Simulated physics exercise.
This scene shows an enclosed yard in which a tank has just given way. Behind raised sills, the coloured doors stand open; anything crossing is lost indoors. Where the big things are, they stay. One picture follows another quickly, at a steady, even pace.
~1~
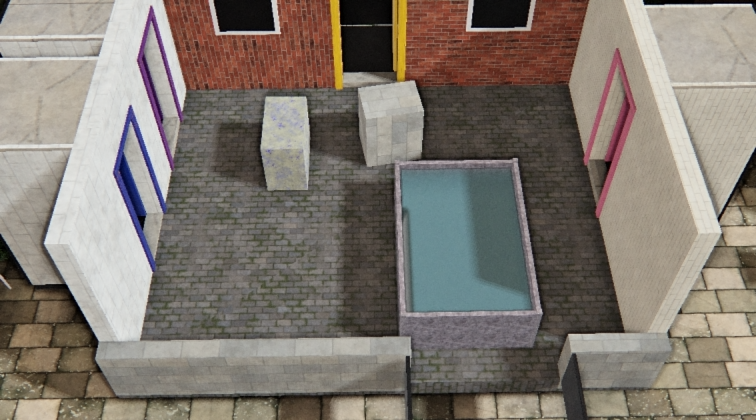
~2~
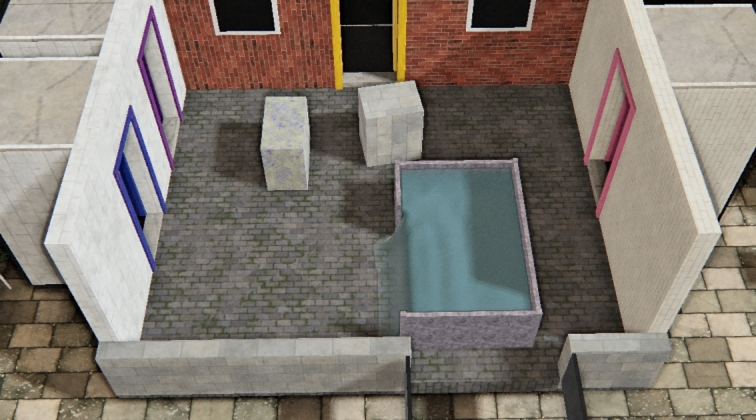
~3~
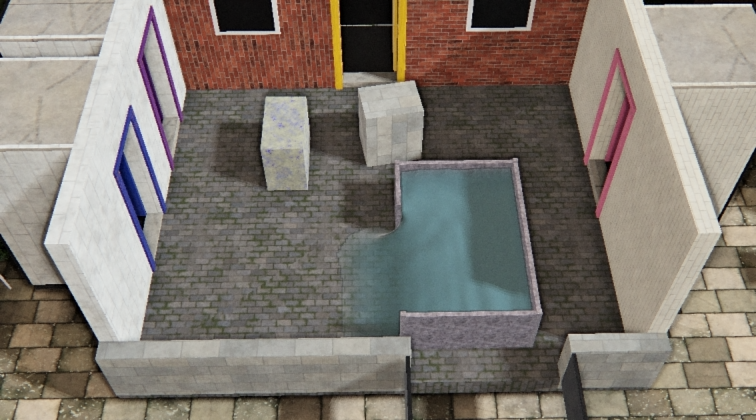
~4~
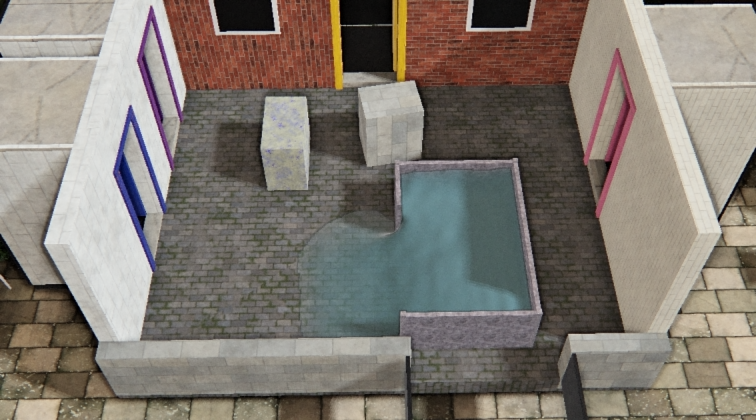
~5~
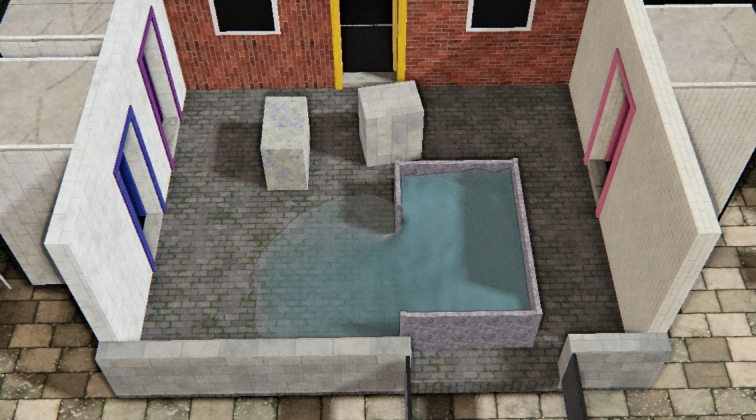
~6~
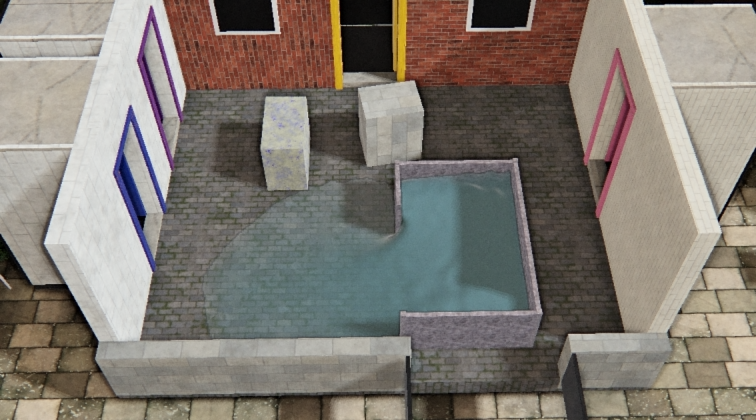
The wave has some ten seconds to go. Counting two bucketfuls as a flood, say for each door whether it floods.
One by one: The yellow door doesn't overshoot the mark there; the pink door doesn't overshoot the mark there; the purple door overshoots the mark there; the blue door overshoots the mark there.
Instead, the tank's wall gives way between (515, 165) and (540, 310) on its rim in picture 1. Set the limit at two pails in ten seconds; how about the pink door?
I'd say the pink door exceeds the limit.
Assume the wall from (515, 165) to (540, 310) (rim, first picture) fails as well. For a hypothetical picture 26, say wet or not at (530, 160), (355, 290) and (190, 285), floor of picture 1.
In that order: Covered, free of water, no water.
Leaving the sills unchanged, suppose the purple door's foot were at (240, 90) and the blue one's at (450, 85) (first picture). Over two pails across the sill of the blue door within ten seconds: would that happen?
In this case the blue door gets beyond it.
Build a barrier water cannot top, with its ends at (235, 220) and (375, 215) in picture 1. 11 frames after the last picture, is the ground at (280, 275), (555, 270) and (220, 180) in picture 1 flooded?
Results in order: Swamped / bone-dry / bone-dry.
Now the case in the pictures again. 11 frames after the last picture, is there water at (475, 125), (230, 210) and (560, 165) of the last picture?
The three points read clear, soaked through and clear.
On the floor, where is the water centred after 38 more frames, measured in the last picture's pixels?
I'd put my finger on (311, 207).
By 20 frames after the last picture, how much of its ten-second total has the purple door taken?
It comes to around 0 percent of the ten-second total.
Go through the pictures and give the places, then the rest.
The first frame shows still water in the open tank at (463, 236).
In the second frame, water pours out at (402, 281) and has run to a hidden place.
In the third frame, water pours out at (402, 281) and has run to a hidden place.
In the fourth frame, the front is at a hidden place, out from the gap at (402, 282).
In the fifth frame, the front is at (263, 262), out from the gap at (402, 282).
In the sixth frame, water pours out at (402, 282) and has run to (215, 270).
A moment on, water covers 35 % of the floor; the yellow door not reached, the pink door not reached, the purple door not reached, the blue door over two buckets in.
Next, water covers 40 % of the floor; the yellow door not reached, the pink door not reached, the purple door wet at the sill, nothing in, the blue door far over two buckets in.
Then, water covers 50 % of the floor; the yellow door not reached, the pink door not reached, the purple door wet at the sill, nothing in, the blue door far over two buckets in.
Later, water covers 80 % of the floor; the yellow door wet at the sill, nothing in, the pink door not reached, the purple door over two buckets in, the blue door far over two buckets in.
In the end, water covers 100 % of the floor; the yellow door wet at the sill, nothing in, the pink door wet at the sill, nothing in, the purple door over two buckets in, the blue door far over two buckets in.
